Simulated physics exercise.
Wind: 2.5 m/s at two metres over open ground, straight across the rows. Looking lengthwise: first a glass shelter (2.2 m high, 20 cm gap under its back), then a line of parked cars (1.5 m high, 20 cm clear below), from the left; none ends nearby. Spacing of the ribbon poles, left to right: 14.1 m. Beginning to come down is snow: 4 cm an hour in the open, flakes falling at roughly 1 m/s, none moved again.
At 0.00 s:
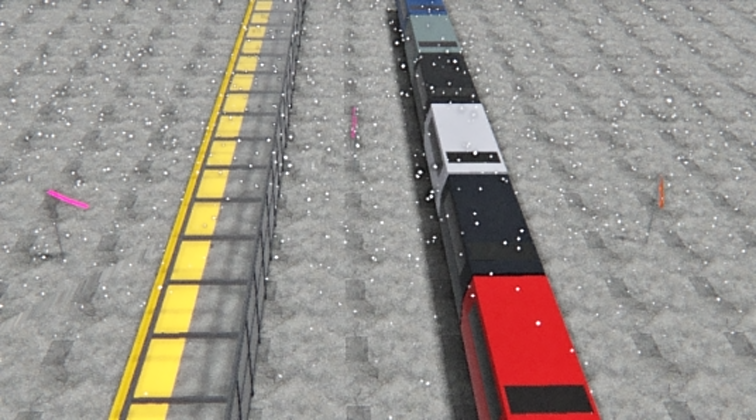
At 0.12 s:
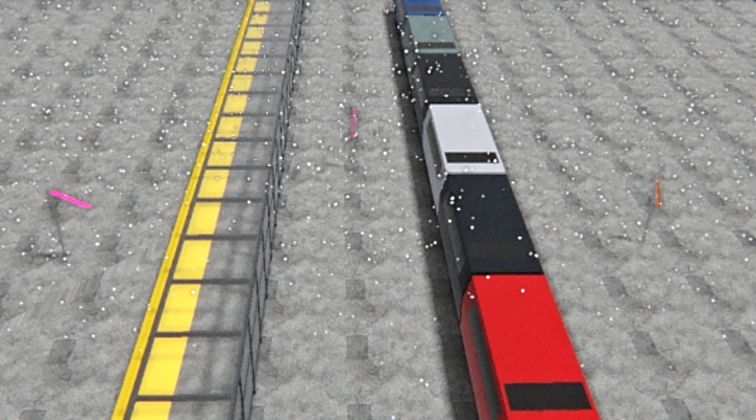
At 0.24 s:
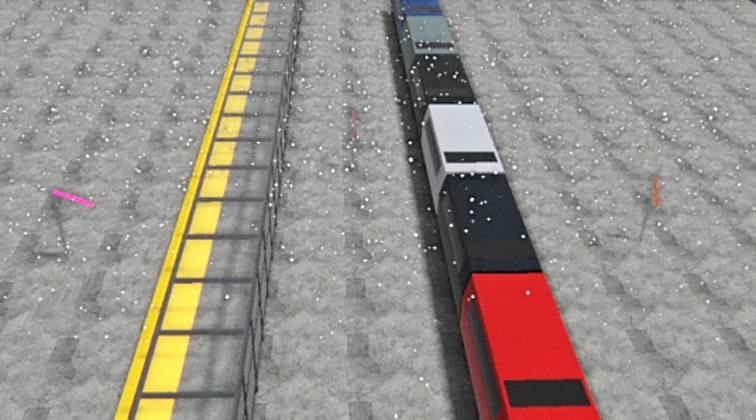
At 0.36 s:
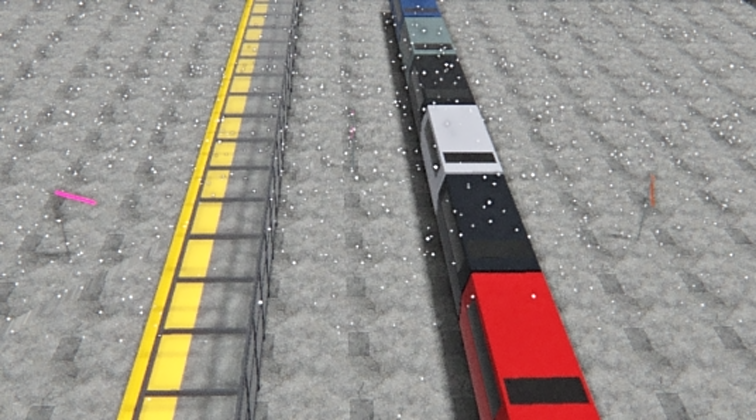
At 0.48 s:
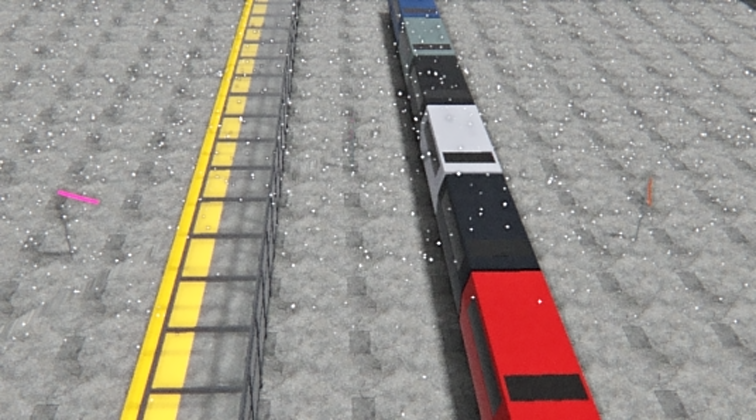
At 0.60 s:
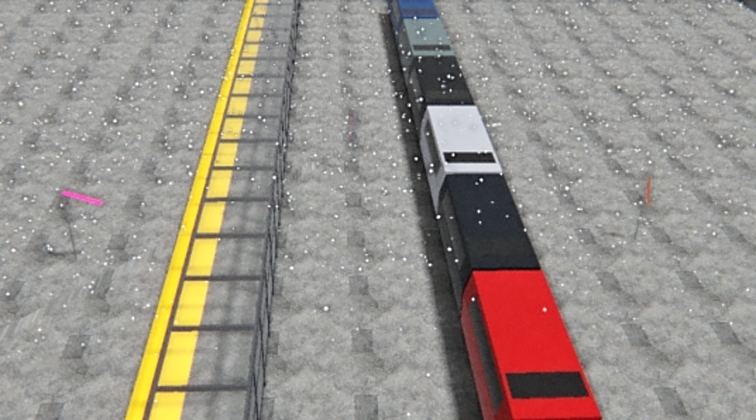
A line of parked cars standing still beside a long yellow-edged shelter as white snowflakes drift over grey ground and small ribbons.
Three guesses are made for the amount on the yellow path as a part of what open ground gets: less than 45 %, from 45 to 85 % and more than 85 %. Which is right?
Above 85 % of the open amount.
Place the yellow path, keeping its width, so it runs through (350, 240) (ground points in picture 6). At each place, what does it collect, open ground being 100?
About 80 %.
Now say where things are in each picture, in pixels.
In the first frame, the left ribbon ends at (88, 207), leaning 65 degrees to the right.
In the second frame, the right ribbon ends at (658, 207), leaning 15 degrees to the right and the yellow one passes (190, 244).
In the third frame, above the rows the flakes slant 75 degrees from upright, towards the right and the top of the line of parked cars crosses (472, 161).
In the fourth frame, the left ribbon ends at (95, 203), leaning 70 degrees to the right and the yellow one passes (206, 194).
In the fifth frame, the right ribbon ends at (650, 205), hanging almost straight and above the rows the flakes slant 75 degrees from upright, towards the right.
In the sixth frame, the top of the glass shelter crosses (248, 138).
After 10 minutes open ground has 7 mm and the yellow path 7 mm.
After 30 minutes open ground has 20 mm and the yellow path 21 mm.
After 60 minutes open ground has 40 mm and the yellow path 42 mm, so the yellow path has 104 % of the open amount; the left half of it has 101 %, the right half 107 %.
